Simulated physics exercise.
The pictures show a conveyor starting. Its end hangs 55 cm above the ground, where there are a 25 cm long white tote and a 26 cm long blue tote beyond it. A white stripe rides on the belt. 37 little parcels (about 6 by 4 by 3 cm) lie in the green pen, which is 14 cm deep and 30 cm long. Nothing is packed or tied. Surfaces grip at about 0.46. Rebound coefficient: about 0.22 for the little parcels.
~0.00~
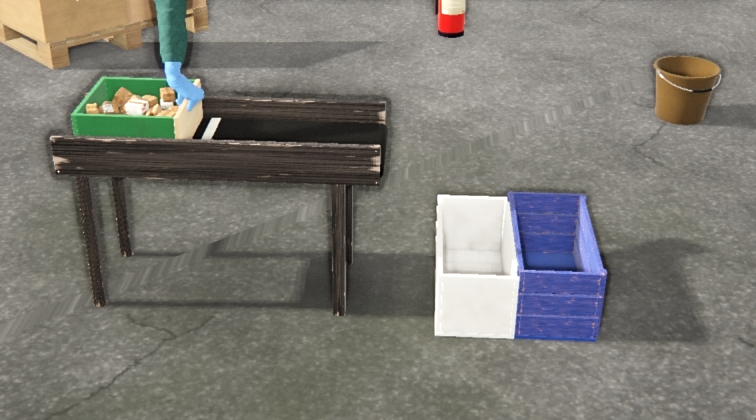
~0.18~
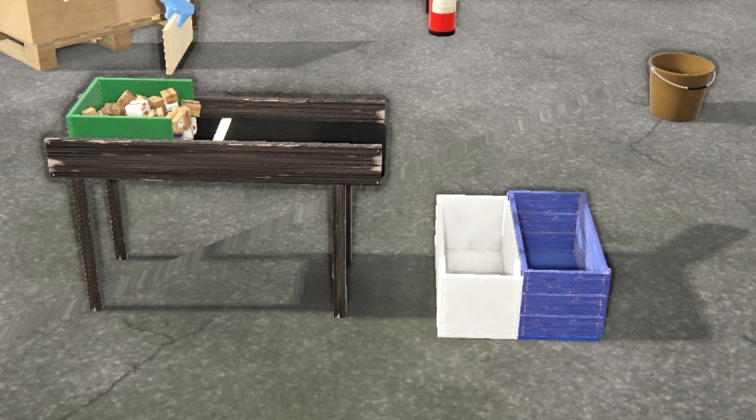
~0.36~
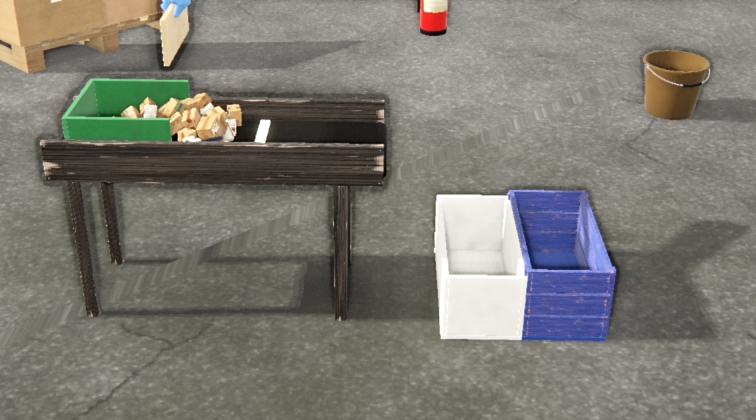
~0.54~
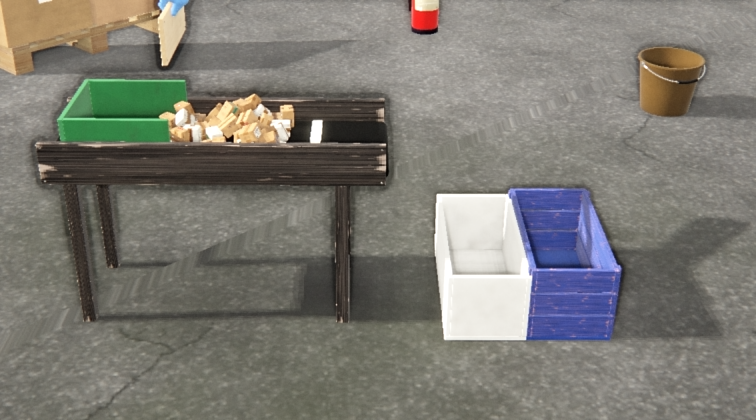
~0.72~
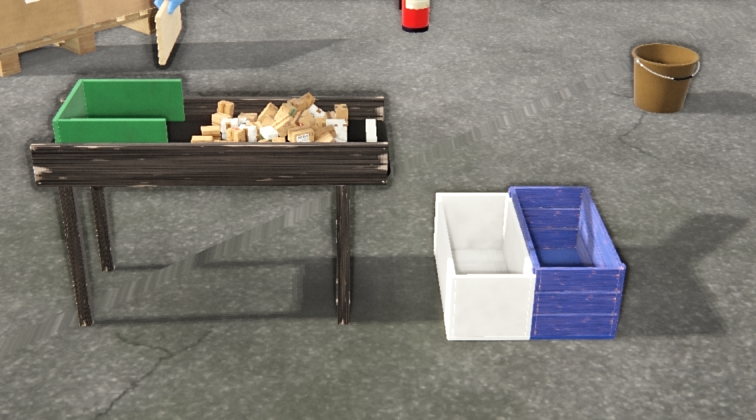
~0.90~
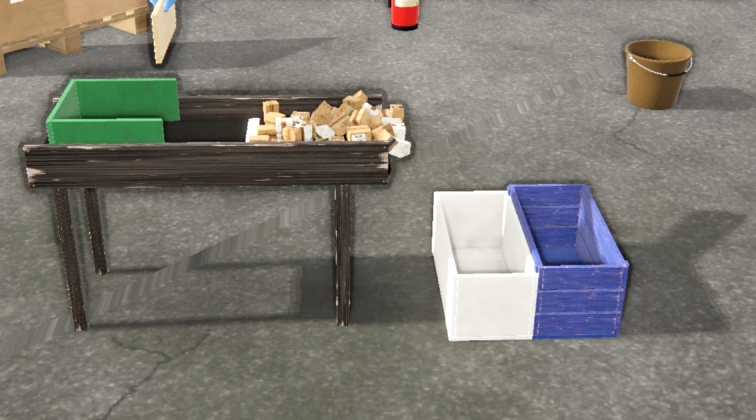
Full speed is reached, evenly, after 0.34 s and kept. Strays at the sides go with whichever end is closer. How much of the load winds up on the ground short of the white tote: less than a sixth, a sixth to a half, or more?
Expect less than a sixth of the load on the ground short of the white tote.
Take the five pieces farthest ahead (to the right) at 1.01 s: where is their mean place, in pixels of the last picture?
At about (430, 153).
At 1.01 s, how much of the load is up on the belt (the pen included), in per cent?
Some 50 per cent.
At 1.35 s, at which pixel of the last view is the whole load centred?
Near (474, 257).
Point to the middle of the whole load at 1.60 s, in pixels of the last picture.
At about (488, 276).
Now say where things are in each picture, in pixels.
In the first picture (each is followed by its nearest rim corner in this view; the camera moves round a little), green pen, (174, 117); blue tote, (601, 274); 0 cm of belt gone by; none out.
Green pen, (172, 118); 5 cm of belt gone by, in the second picture.
Green pen, (170, 119); 18 cm of belt gone by; 17 out, in the third picture.
Green pen, (168, 120); 36 cm of belt gone by; 29 out, in the fourth picture.
Green pen, (165, 120); 53 cm of belt gone by; 37 out, in the fifth picture.
Green pen, (162, 119); blue tote, (623, 266); 70 cm of belt gone by; 37 out, the lowest parcel at (398, 147), in the sixth picture.
After 1.01 s, 19 on the belt and 18 in the air.
After 1.15 s, 5 in the white tote, 10 on the belt and 22 in the air.
After 1.35 s, 24 in the white tote and 13 in the air.
Final count (at 1.60 s), 37 in the white tote. Asked share, 0 of 37, 0 per cent.
